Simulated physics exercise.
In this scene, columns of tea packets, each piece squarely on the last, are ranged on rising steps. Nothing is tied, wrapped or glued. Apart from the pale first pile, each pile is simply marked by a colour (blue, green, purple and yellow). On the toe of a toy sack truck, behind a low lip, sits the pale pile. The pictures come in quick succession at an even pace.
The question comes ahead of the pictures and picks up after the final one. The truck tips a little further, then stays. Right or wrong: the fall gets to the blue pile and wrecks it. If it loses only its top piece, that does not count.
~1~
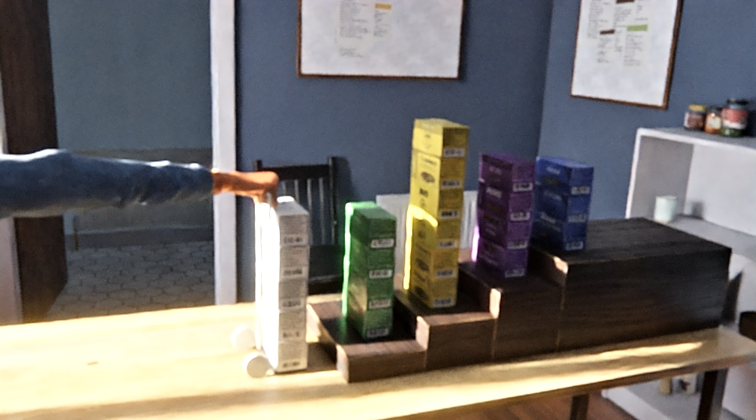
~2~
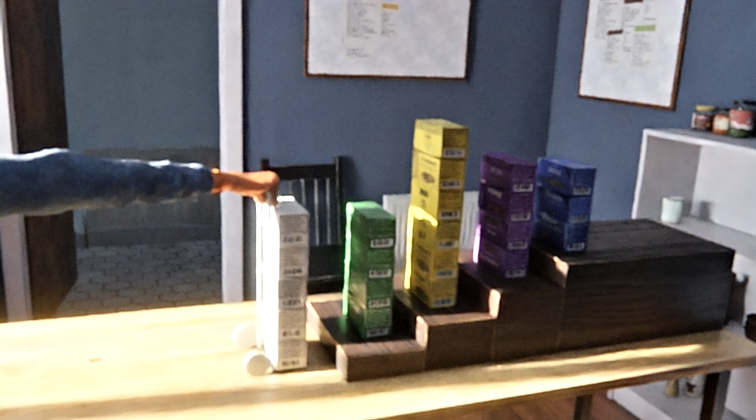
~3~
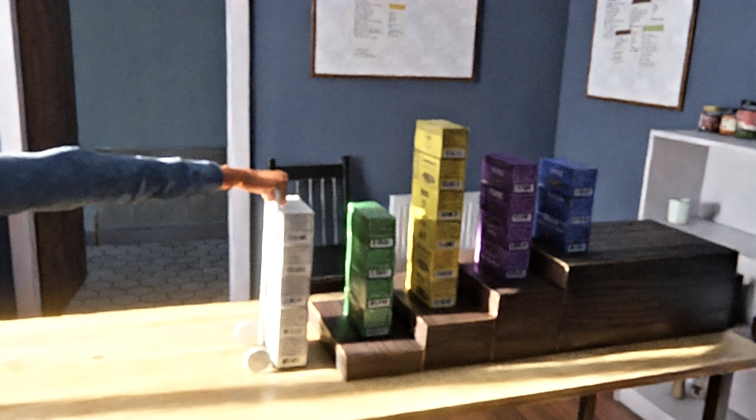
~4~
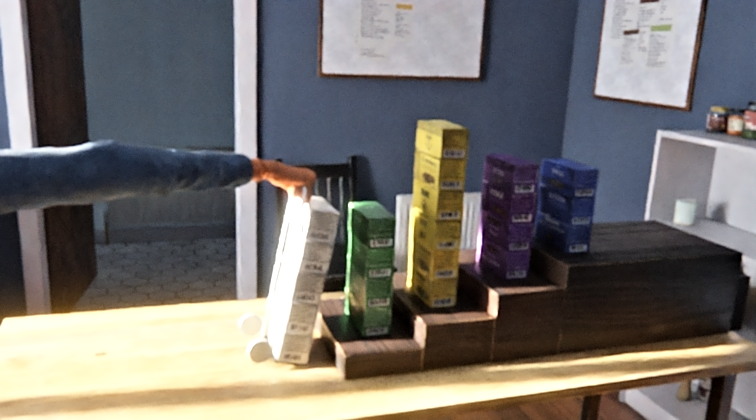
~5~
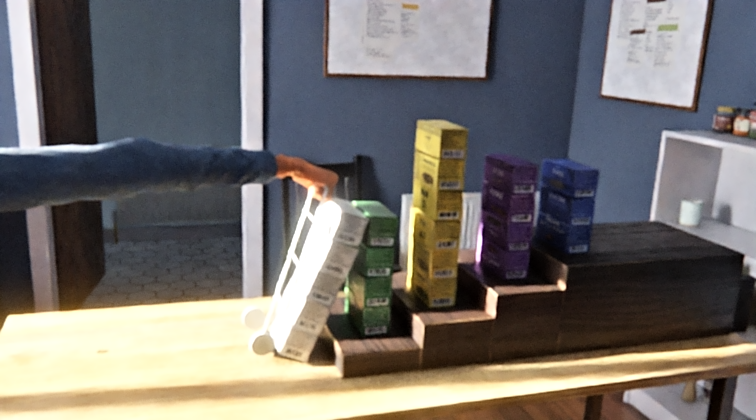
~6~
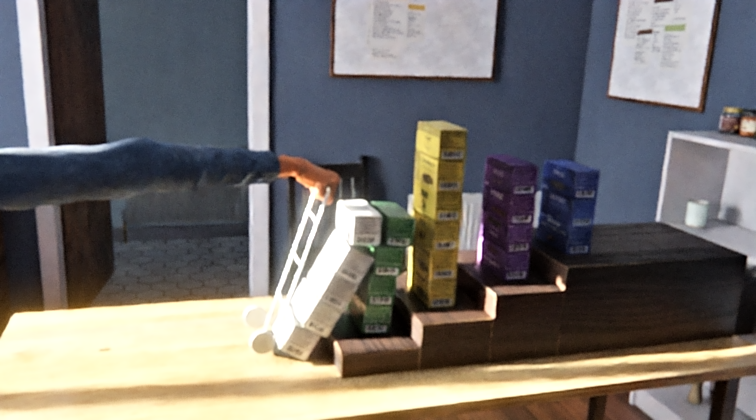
Right.
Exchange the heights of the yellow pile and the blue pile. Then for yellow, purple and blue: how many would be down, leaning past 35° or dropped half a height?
By colour, yellow 3, purple 0, blue 0.
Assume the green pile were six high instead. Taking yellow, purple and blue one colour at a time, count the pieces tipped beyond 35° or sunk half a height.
The numbers come out as yellow 5, purple 2 and blue 3.
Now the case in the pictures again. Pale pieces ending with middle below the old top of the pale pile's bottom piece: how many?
Counting them up gives 1.
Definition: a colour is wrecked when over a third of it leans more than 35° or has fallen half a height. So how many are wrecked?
Colour count: 4.
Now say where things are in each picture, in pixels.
In the first frame (places mark the middle of the side facing us; the camera moves round a little), truck frame (269, 232) level; top blue packet (552, 176); top purple packet (495, 172); the rest undisturbed.
Truck frame (269, 231) level; top blue packet (554, 176), in the second frame.
Truck frame (276, 229) rocked barely; top blue packet (555, 177), in the third frame.
Truck frame (298, 224) rocked a little, top of the pale pile leaning a little; top blue packet (557, 178); the rest undisturbed, in the fourth frame.
Truck frame (316, 222) rocked clearly, top of the pale pile leaning clearly; top blue packet (557, 178); top green packet (383, 232) leaning barely; one has shifted, in the fifth frame.
Truck frame (317, 223) rocked clearly; top blue packet (558, 179); top green packet (401, 232) leaning barely; 4 disturbed, none down, in the sixth frame.
Soon after the last picture, 5 of the pale pile down; none of the 3 blue packets down (0 of 17 in all colours); top blue packet unmoved; top green packet leaning a little.
A little later, 5 of the pale pile down; none of the 3 blue packets down (0 of 17 in all colours); top blue packet unmoved; top green packet leaning well over, half its height lower.
Later still, 5 of the pale pile down; none of the 3 blue packets down (9 of 17 in all colours); top blue packet leaning barely; top green packet leaning well over, half its height lower.
After that, 5 of the pale pile down; 3 of the 3 blue packets down (15 of 17 in all colours); top blue packet on its side; top yellow packet leaning steeply, some two heights lower.
At rest, 5 of the pale pile down; 3 of the 3 blue packets down (15 of 17 in all colours); top blue packet on its side; top yellow packet upside down. As the last picture would show them, middles, top blue packet near (654, 228), top yellow packet near (571, 202).
